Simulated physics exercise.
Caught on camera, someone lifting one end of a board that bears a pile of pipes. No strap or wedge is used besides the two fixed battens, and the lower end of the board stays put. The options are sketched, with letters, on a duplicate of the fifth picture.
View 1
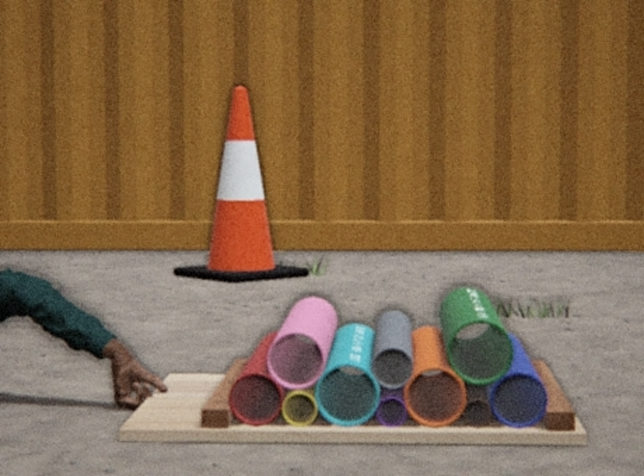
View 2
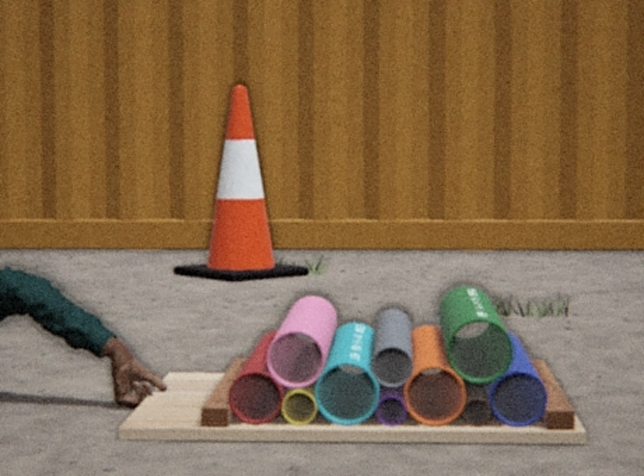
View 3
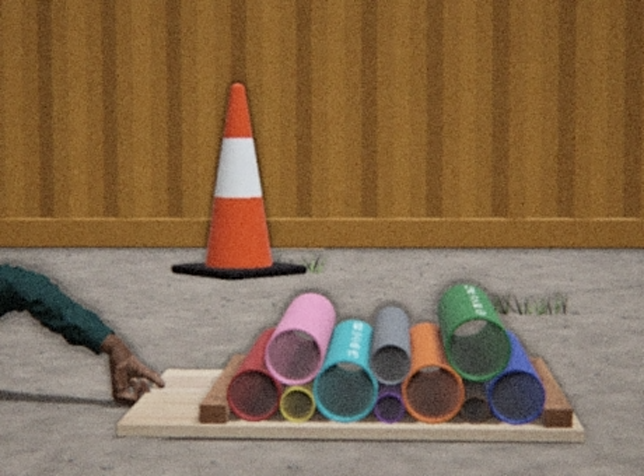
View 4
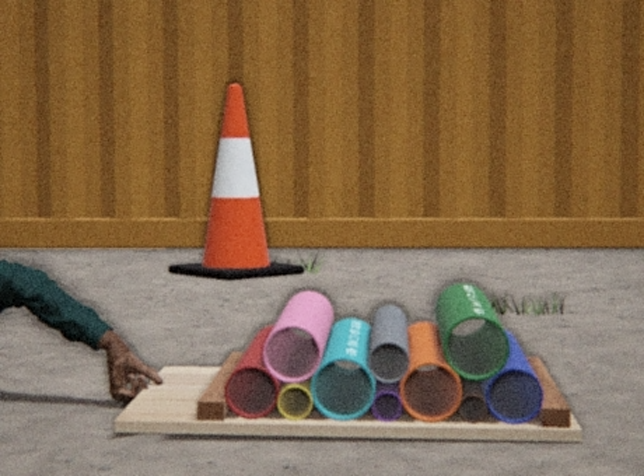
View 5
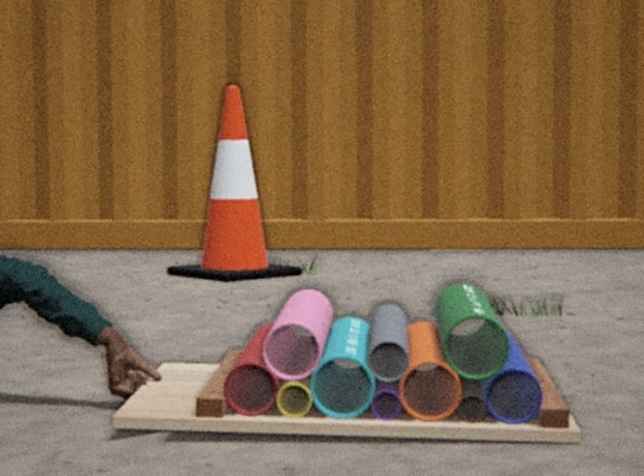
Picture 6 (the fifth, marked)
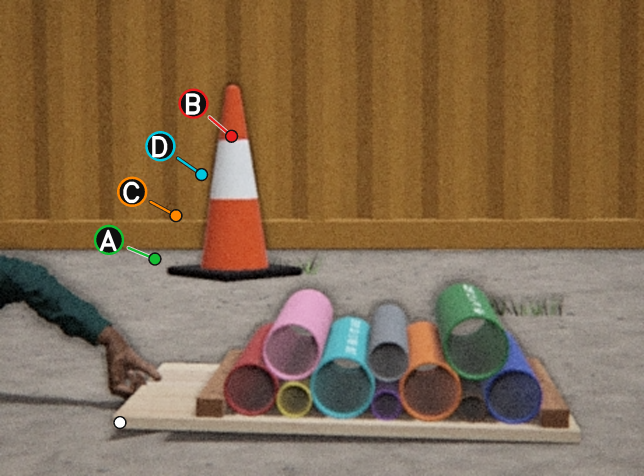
On pale, gritty ground before a brown ribbed wall, seen from the front at a low height, an orange and white cone stands behind a board. Red, pink, yellow, teal, grey, purple, orange, green and blue pipes are piled between two wooden blocks on it. A dark-sleeved arm at the left grips the board's left end and raises it very slightly, the pipes keeping their arrangement, while the view shifts faintly.
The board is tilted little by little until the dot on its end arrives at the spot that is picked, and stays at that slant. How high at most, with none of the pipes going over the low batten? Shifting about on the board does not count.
At most to D.
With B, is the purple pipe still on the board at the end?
Yes.
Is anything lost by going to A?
No, at A.
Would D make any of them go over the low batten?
At D: No.
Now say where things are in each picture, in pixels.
In the first frame, blue pipe (519, 400); pink pipe (296, 360); grey pipe (393, 368).
In the second frame, grey pipe (392, 367); green pipe (480, 352).
In the third frame, board (354, 393); red pipe (254, 395); blue pipe (517, 397).
In the fourth frame, board (351, 391); red pipe (252, 392).
In the fifth frame, board (350, 390); red pipe (251, 390).
On the marked copy, A at (155, 259); B at (232, 136); C at (176, 216); D at (202, 174); the white dot at (120, 422).
Following D. Soon after the start, board at 19°.
Later, board at 35°.
In the end, board at 35°, none over the low batten.
As for the rest, A none over the low batten; B one over the low batten (green); C none over the low batten.
